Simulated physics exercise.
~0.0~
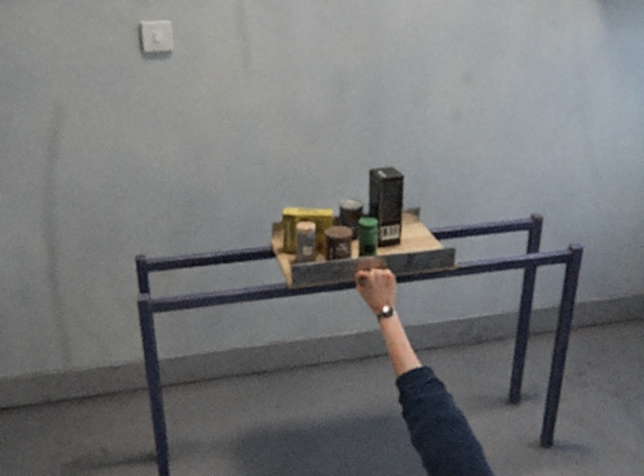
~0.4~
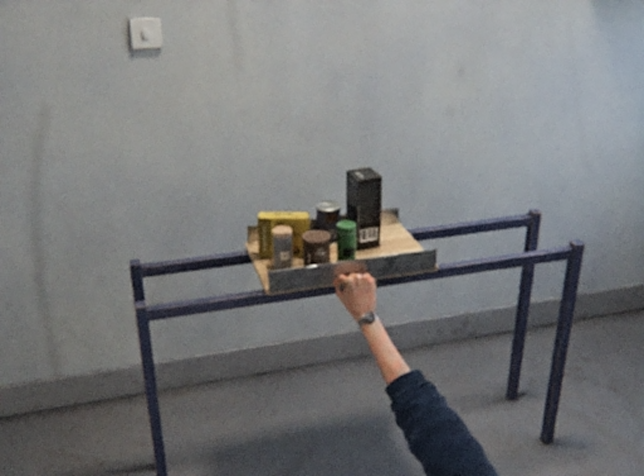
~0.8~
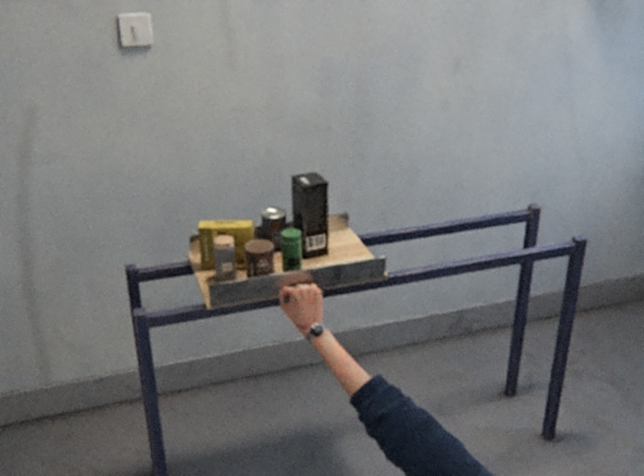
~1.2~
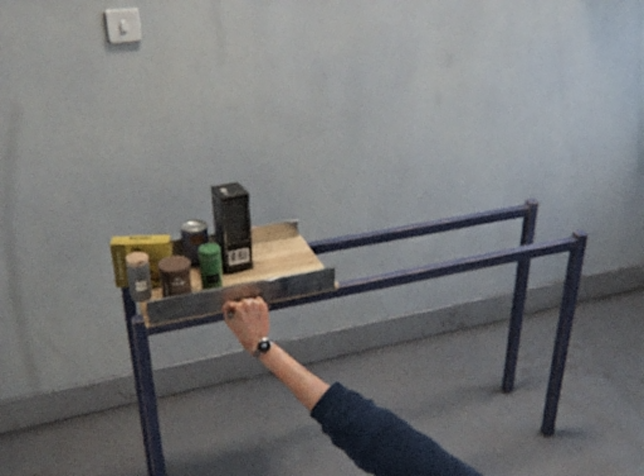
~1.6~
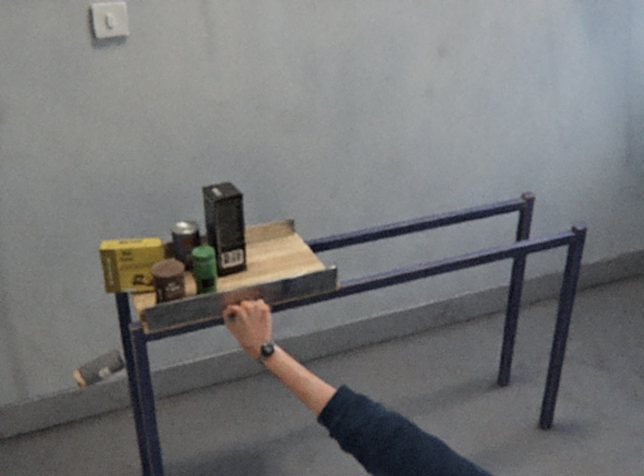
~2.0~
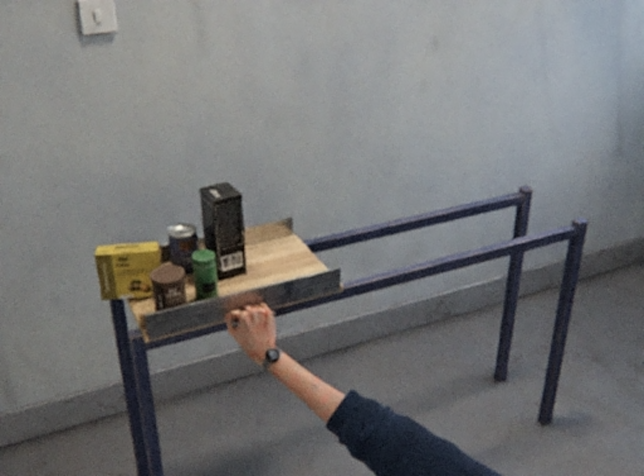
A wooden tray holding a black carton, a yellow packet, tins and small shakers is pushed left along blue rails by a hand until it stops at the end; the grey shaker tips off the left side and drops from sight, while the other items stay upright aboard.
